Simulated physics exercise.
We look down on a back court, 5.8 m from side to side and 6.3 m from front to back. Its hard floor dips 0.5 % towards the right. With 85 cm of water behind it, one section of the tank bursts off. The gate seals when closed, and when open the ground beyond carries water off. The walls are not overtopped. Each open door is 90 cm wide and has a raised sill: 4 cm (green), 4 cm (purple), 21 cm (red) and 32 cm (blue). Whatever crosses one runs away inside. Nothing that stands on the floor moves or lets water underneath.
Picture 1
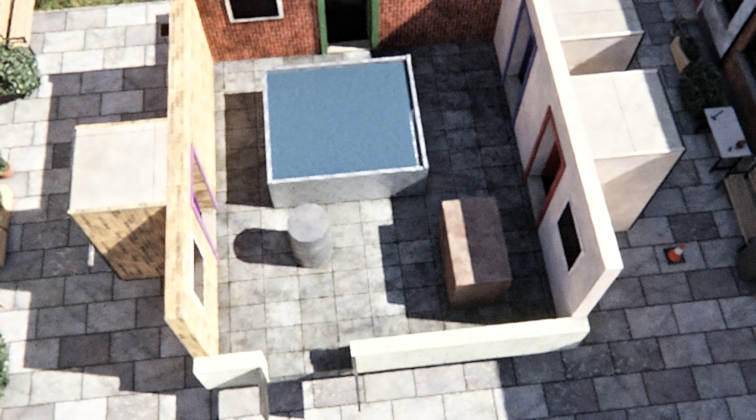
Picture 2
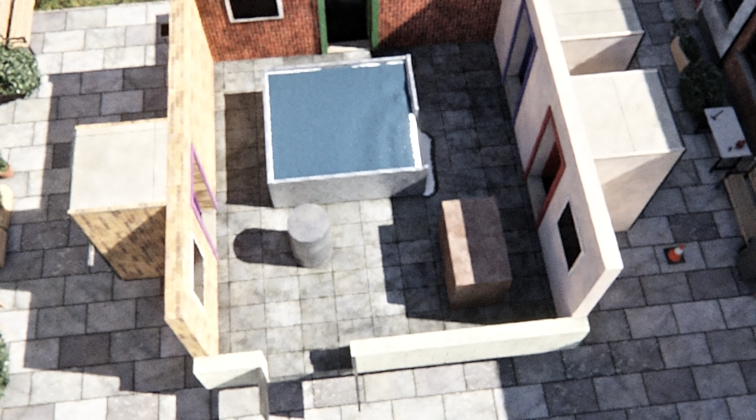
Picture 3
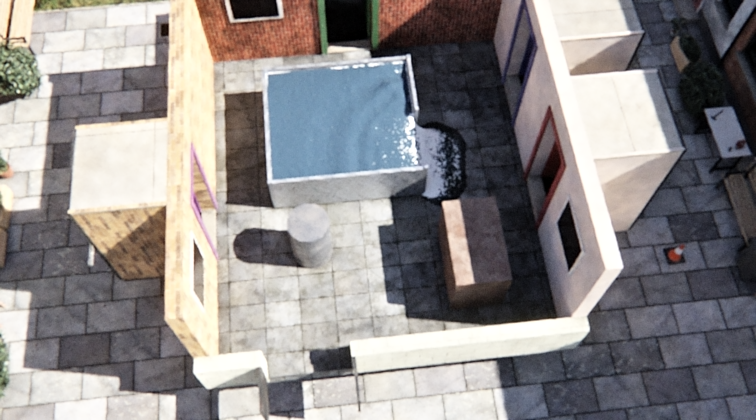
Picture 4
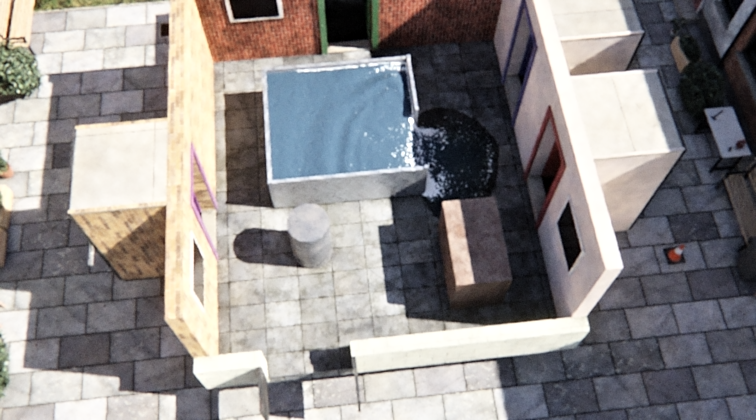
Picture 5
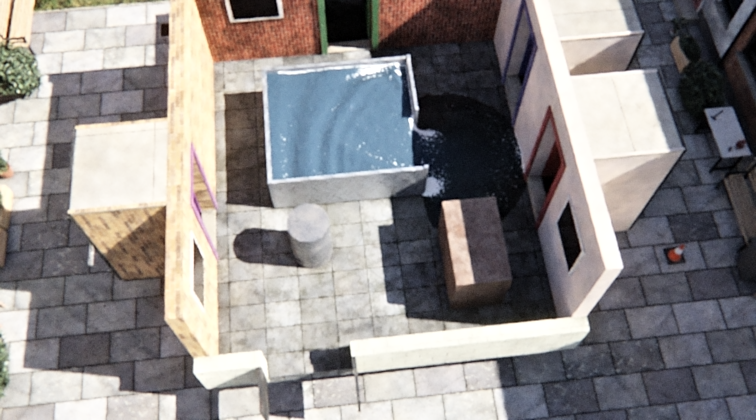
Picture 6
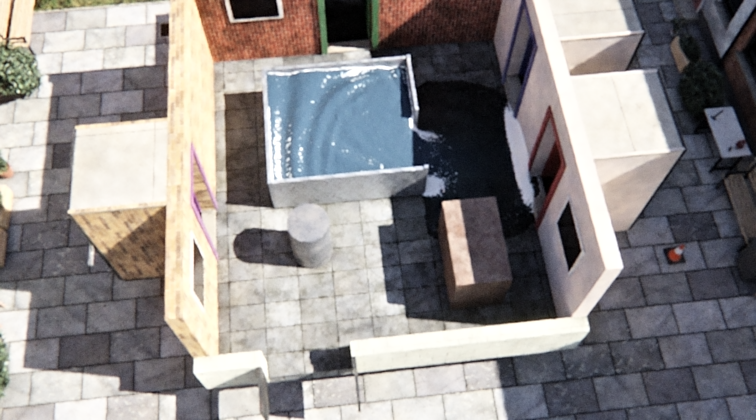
Paved back court seen from above, water pouring from the right side of a pale tank and spreading to the right-hand wall.
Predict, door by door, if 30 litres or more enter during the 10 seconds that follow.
Door by door: At the green door it exceeds the limit; at the purple door it goes over the limit; at the red door it exceeds the limit; at the blue door it does not reach the limit.
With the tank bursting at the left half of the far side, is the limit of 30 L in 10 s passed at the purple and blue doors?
Against that limit: Purple above, blue not over.
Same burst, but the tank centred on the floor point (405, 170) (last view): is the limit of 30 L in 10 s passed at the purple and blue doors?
Then: Purple above, blue under.
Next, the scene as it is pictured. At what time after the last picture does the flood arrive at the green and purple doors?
Green 1.8 s, purple 3.8 s.
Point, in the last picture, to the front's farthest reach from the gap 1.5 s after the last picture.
Near (552, 332).
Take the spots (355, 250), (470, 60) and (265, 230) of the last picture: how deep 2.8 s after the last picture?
In that order: 1, 29 and 0 cm.
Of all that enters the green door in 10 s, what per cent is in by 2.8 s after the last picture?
About 0 per cent.
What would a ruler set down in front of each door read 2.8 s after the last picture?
Depths in cm: Green 7, purple 0, red 32, blue 23.
Then, 0.7 s after the last picture water covers 25 % of the floor and is deepest (55 cm) near (513, 159); green door not reached, purple door not reached, red door 43 cm at the sill, 39 L in, blue door 30 cm at the sill, 0 L in.
Then, 1.5 s after the last picture water covers 35 % of the floor and is deepest (51 cm) near (513, 159); green door not reached, purple door not reached, red door 45 cm at the sill, 160 L in, blue door 32 cm at the sill, 4 L in.
Then, 2.8 s after the last picture water covers 65 % of the floor and is deepest (41 cm) near (543, 292); green door 7 cm at the sill, 2 L in, purple door not reached, red door 32 cm at the sill, 282 L in, blue door 23 cm at the sill, 9 L in.
Then, 5.3 s after the last picture water covers 95 % of the floor and is deepest (32 cm) near (552, 332); green door 9 cm at the sill, 19 L in, purple door 7 cm at the sill, 5 L in, red door 27 cm at the sill, 345 L in, blue door 15 cm at the sill, 9 L in.
Then, 9.3 s after the last picture water covers 95 % of the floor and is deepest (18 cm) near (230, 367); green door 8 cm at the sill, 73 L in, purple door 17 cm at the sill, 204 L in, red door 17 cm at the sill, 357 L in, blue door 11 cm at the sill, 9 L in.
